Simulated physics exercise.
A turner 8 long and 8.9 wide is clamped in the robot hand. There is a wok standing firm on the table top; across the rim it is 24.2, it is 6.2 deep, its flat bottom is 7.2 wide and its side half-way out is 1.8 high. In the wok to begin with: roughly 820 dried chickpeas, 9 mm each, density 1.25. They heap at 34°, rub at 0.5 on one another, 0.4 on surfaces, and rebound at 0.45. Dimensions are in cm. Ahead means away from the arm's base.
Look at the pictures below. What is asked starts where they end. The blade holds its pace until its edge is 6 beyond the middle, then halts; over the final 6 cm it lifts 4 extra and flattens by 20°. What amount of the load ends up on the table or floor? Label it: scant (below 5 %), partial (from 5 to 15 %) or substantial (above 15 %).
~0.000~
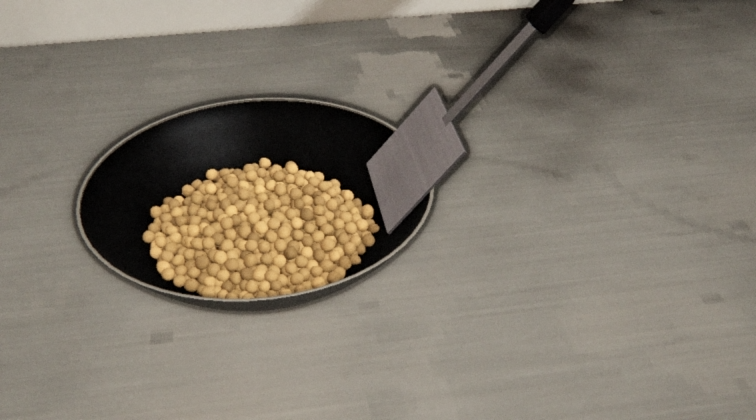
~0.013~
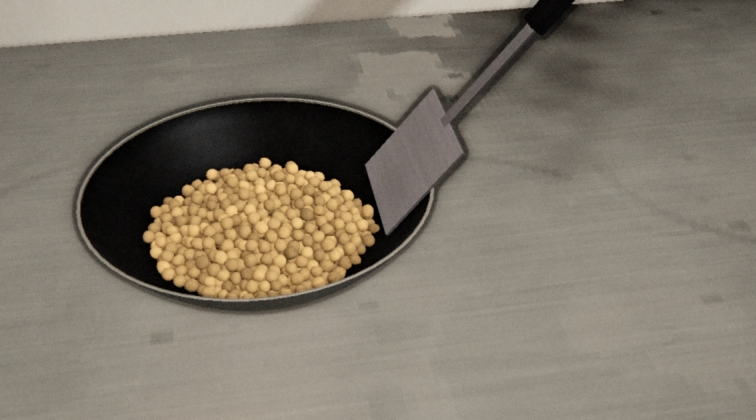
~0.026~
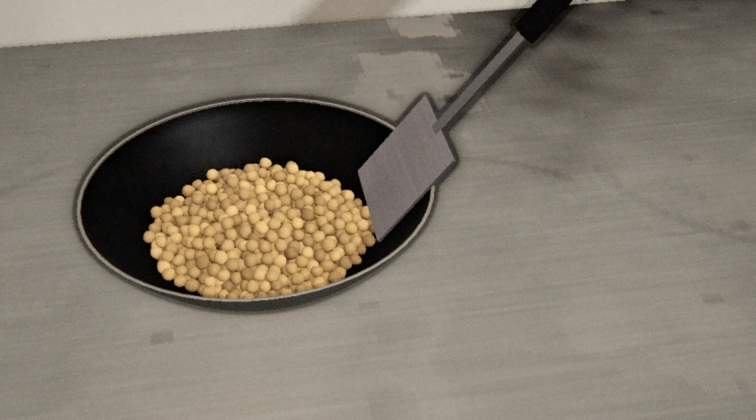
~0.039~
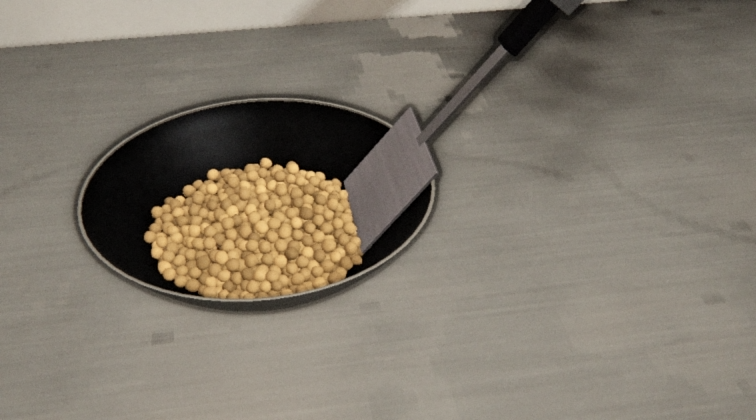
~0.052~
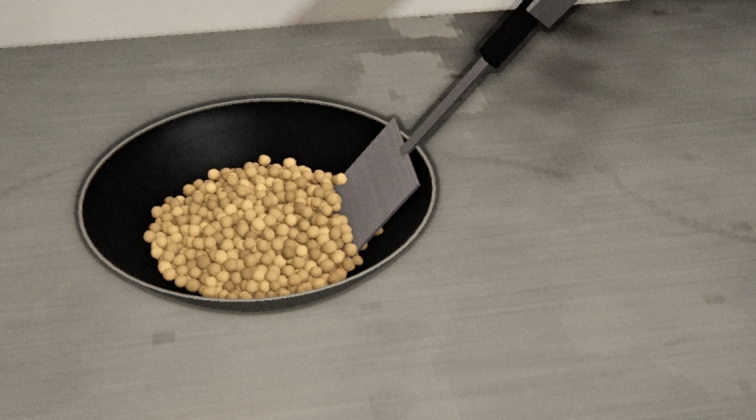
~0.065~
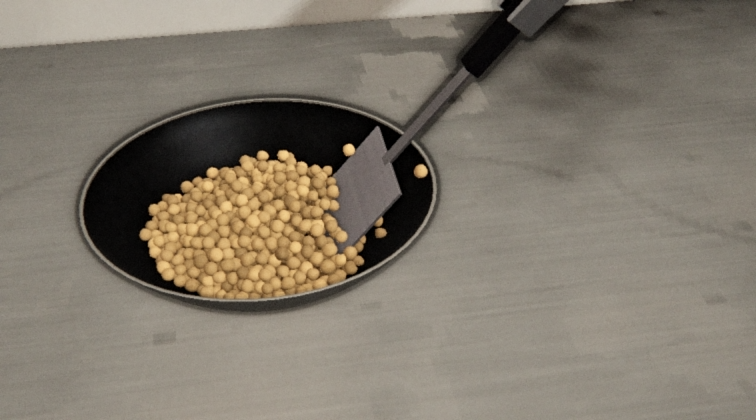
Substantial (above 15 %).
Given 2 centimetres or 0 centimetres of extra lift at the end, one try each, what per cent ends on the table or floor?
About 30 and 15 per cent.
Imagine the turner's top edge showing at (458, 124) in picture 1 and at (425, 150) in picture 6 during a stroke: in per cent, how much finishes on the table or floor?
Some 5 percent ends up on the table or floor.
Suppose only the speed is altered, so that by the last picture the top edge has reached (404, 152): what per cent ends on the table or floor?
25 %.
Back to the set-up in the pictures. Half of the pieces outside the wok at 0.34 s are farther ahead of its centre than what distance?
It's close to 20 cm ahead of the centre.
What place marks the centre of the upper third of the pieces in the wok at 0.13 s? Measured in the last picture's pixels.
About pixel (221, 204).
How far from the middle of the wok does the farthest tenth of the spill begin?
Distance: Approx. 50 cm.
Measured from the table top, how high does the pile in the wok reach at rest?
Roughly 6.5 cm.
By 0.10 s, sloping 50°, highest piece 12 above the table; 815 in the wok, 2 on the blade or in flight.
By 0.13 s, sloping 42°, highest piece 16 above the table; 815 in the wok, 2 on the blade or in flight.
By 0.34 s, sloping 30°, highest piece 17 above the table; 585 in the wok, 98 on the table or floor, 134 on the blade or in flight.
By 1.39 s, sloping 30°, highest piece 6 above the table; 584 in the wok, 233 on the table or floor.
Final count, 584 in the wok, 233 on the table or floor. That is 29 % on the table or floor.
